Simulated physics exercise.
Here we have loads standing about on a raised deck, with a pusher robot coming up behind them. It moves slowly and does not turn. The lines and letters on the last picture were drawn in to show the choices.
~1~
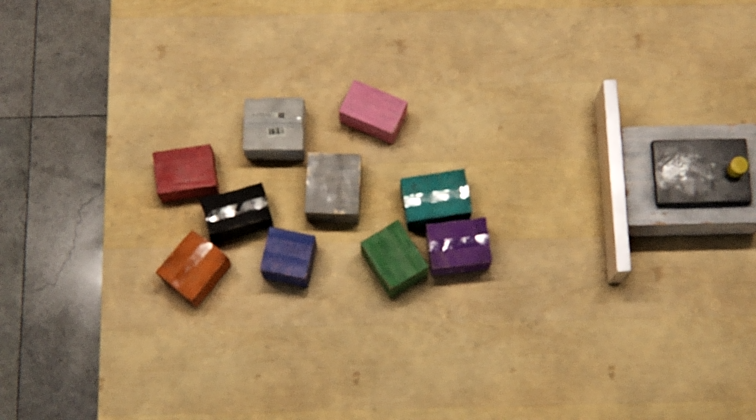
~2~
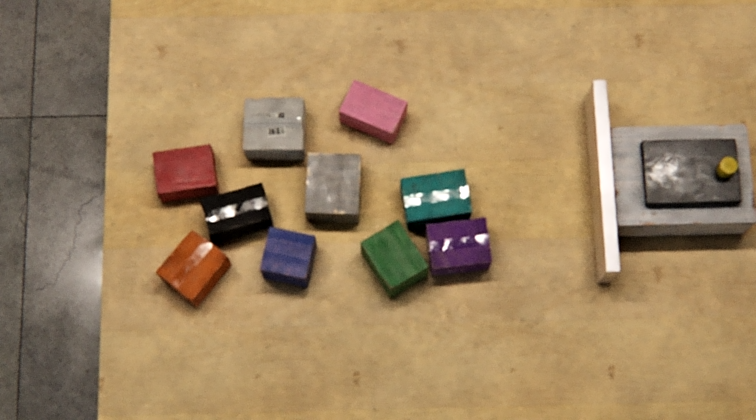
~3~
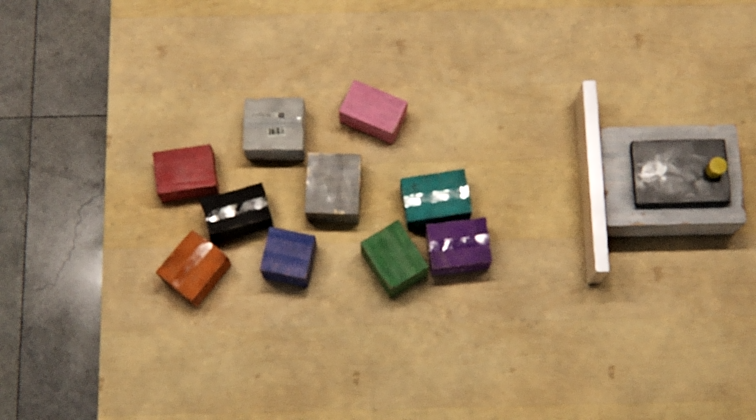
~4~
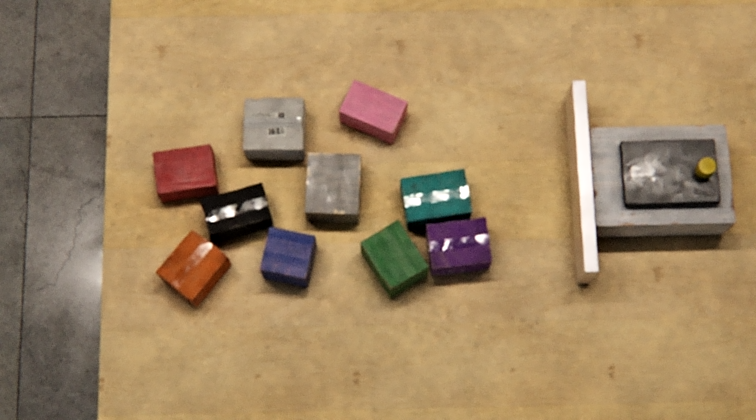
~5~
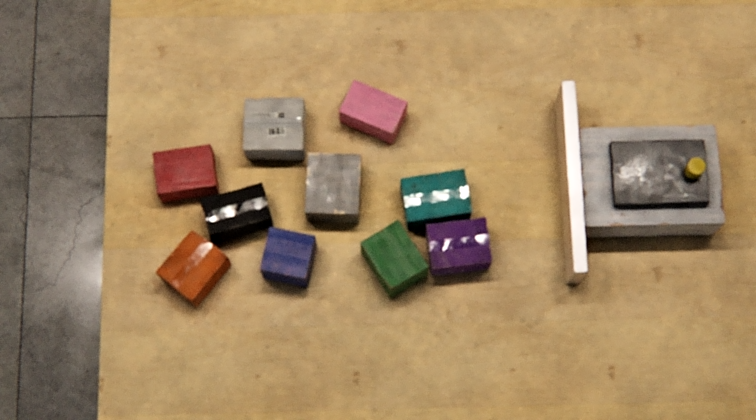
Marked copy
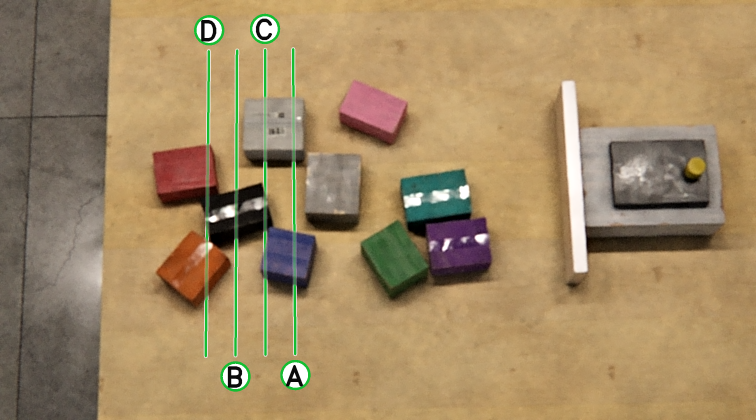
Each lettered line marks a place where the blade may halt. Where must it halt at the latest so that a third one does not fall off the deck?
At C, and not beyond.
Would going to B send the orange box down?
By then, yes.
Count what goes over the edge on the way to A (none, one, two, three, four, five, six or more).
By then, none.
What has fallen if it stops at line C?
The orange box goes over.
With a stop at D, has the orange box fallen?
Yes.
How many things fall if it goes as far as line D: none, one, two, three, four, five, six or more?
By then, four.
On the marked copy, A at (294, 197); B at (236, 198); C at (265, 198); D at (207, 199).
With C. Early on, robot (540, 175); green crate (373, 259); purple parcel (425, 250).
Further on, robot (428, 178); orange box (163, 277); black parcel (194, 211).
At the end, robot (344, 180); orange box over the edge; black parcel (112, 215); one fallen.
As for the rest, A is within the limit but short; B drops three; D drops four.
